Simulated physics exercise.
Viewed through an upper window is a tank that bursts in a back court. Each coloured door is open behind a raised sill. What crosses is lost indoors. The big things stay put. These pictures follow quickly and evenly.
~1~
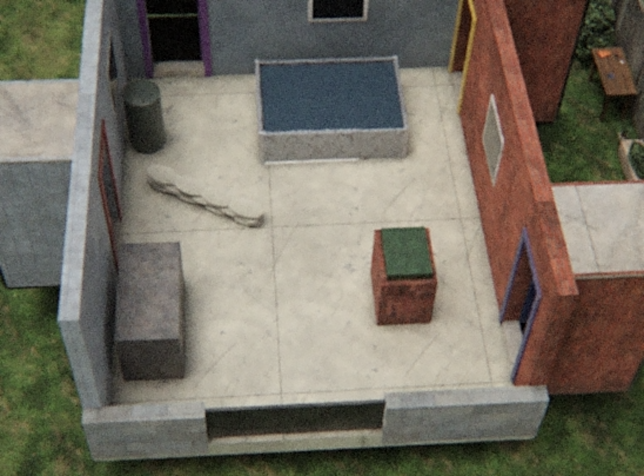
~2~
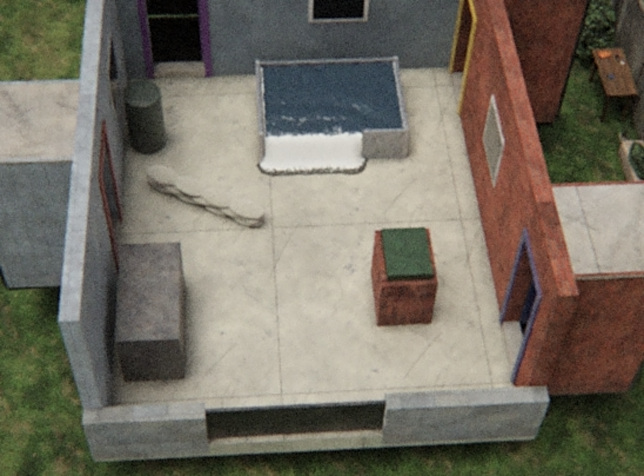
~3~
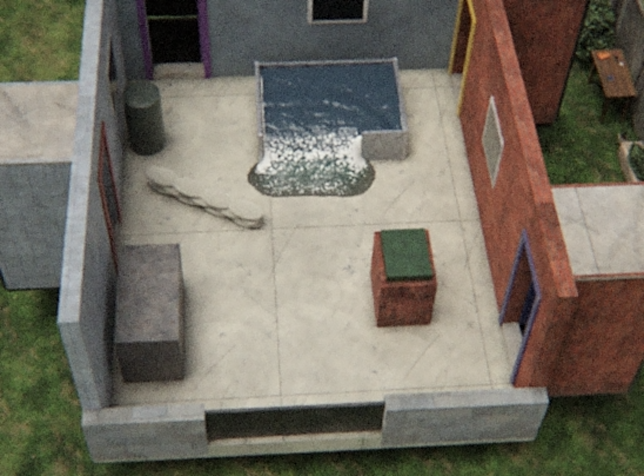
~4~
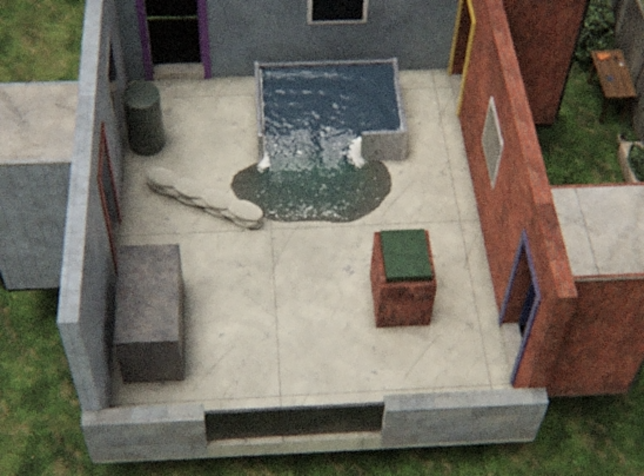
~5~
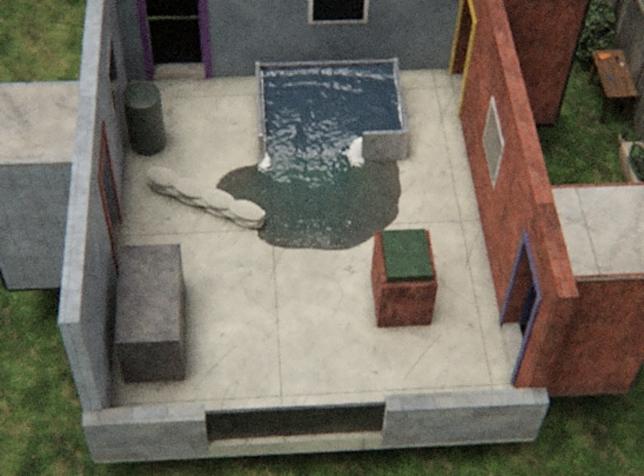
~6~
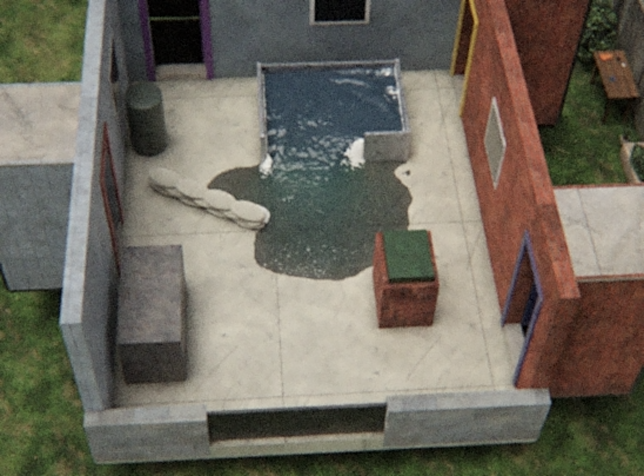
In this clip, a raised tank in a walled court opens at its front left and water pours out, spreading across the pale floor past a swelling, twisted barrier on the left and reaching a red block with a green top.
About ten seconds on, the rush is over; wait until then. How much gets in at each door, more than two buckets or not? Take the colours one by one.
Outcome: The blue door is going to stay inside the allowance. The purple door is going to stay inside the allowance. The red door is going to stay inside the allowance. The yellow door is going to stay inside the allowance.
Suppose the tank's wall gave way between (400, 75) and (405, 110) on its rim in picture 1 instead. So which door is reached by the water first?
It's the one in yellow that comes first.
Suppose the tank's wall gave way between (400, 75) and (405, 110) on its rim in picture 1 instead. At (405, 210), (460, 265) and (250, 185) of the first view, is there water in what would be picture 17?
Submerged, submerged, untouched.
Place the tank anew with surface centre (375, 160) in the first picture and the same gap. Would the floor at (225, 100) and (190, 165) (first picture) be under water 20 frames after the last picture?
Unflooded and unflooded.
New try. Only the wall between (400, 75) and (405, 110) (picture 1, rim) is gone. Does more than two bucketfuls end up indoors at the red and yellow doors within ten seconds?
I think the red door remains below the limit and the yellow door crosses the limit.
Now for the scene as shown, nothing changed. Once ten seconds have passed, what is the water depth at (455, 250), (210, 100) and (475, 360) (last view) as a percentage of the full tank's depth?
Respectively 6, 12 and 10 per cent.
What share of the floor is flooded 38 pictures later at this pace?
I'd say 85 per cent.
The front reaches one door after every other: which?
It's the yellow door.
A moment on, water covers 30 % of the floor; the blue door not reached, the purple door not reached, the red door not reached, the yellow door not reached.
Next, water covers 45 % of the floor; the blue door not reached, the purple door not reached, the red door not reached, the yellow door not reached.
Then, water covers 70 % of the floor; the blue door wet at the sill, nothing in, the purple door wet at the sill, nothing in, the red door not reached, the yellow door not reached.
Later, water covers 85 % of the floor; the blue door under two buckets in, the purple door wet at the sill, nothing in, the red door wet at the sill, nothing in, the yellow door wet at the sill, nothing in.
In the end, water covers 95 % of the floor; the blue door under two buckets in, the purple door wet at the sill, nothing in, the red door wet at the sill, nothing in, the yellow door under two buckets in.
